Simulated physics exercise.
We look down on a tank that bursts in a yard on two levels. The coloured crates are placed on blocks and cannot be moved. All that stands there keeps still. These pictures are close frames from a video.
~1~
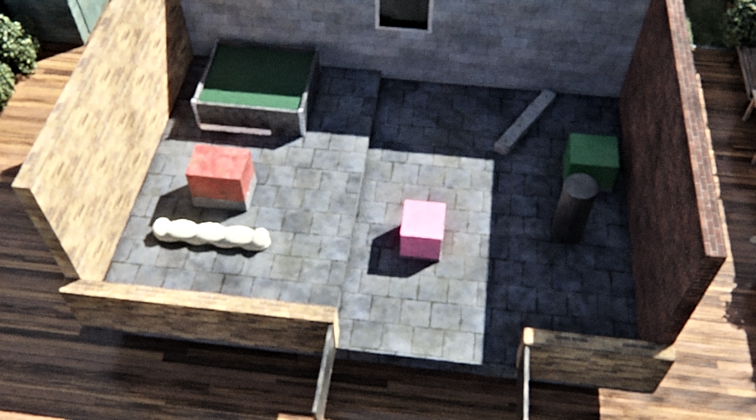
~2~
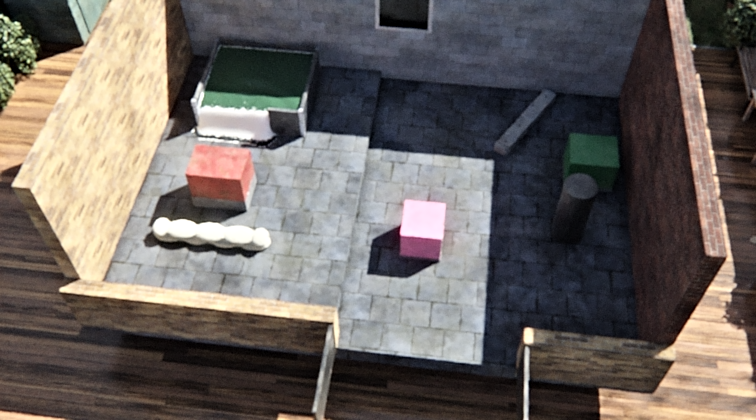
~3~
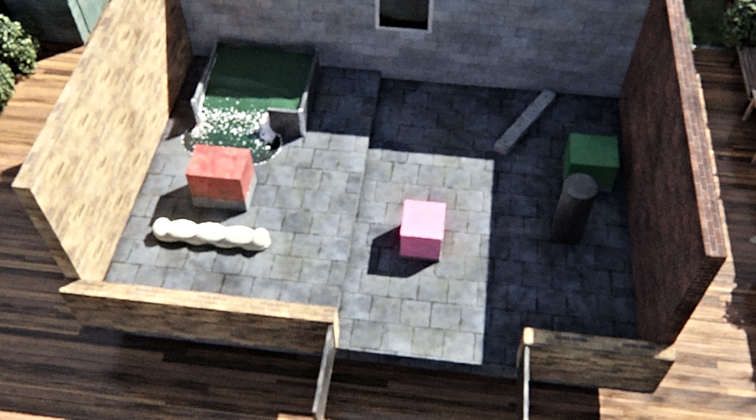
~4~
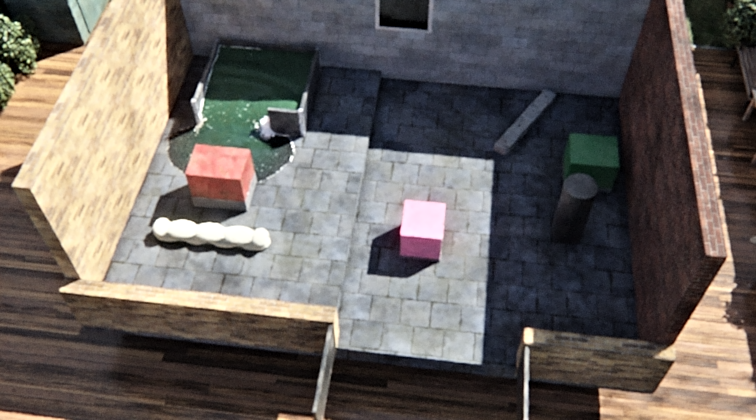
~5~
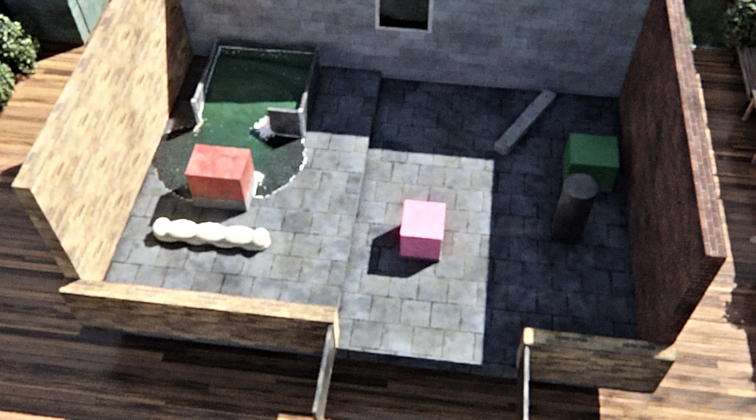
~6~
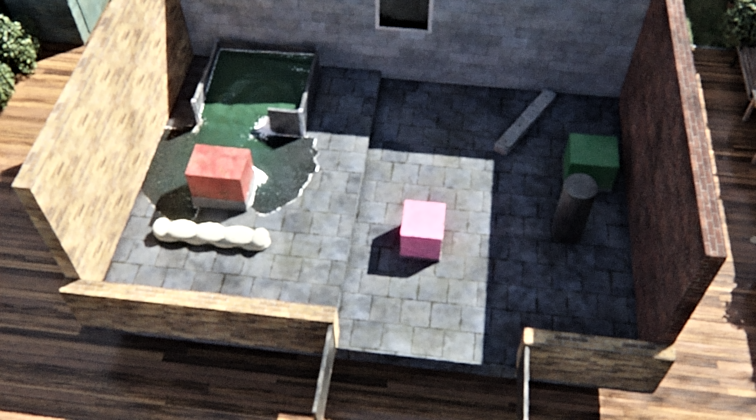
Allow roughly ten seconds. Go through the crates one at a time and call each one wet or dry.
The pink crate is wet. The red crate is wet. The green crate is dry.
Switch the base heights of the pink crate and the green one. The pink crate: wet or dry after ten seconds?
The pink crate gets flooded.
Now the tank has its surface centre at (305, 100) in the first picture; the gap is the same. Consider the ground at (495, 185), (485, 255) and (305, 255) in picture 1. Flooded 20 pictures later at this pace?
As listed: No water, dry, awash.
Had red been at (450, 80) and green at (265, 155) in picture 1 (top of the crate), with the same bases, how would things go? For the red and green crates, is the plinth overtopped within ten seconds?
So the red crate stays high and dry and the green crate gets reached.
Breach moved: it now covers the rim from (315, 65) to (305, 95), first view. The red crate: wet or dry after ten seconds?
Result: Red crate is not reached.
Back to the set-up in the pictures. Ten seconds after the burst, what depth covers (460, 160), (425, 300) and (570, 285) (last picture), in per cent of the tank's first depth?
4, 6 and 10 per cent, roughly.
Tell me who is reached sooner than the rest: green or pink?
Note: The one in pink is first.
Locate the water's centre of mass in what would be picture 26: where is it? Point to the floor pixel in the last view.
I'd put it at around (249, 176).
A moment on, water covers 15 % of the floor; the pink crate not reached, the red crate water round its plinth, the green crate not reached.
Next, water covers 30 % of the floor; the pink crate water round its plinth, the red crate water round its plinth, the green crate not reached.
Then, water covers 55 % of the floor; the pink crate water round its plinth, the red crate water round its plinth, the green crate not reached.
Later, water covers 65 % of the floor; the pink crate water round its plinth, the red crate water round its plinth, the green crate water round its plinth.
In the end, water covers 80 % of the floor; the pink crate was topped, the red crate was topped, the green crate stayed above the water.
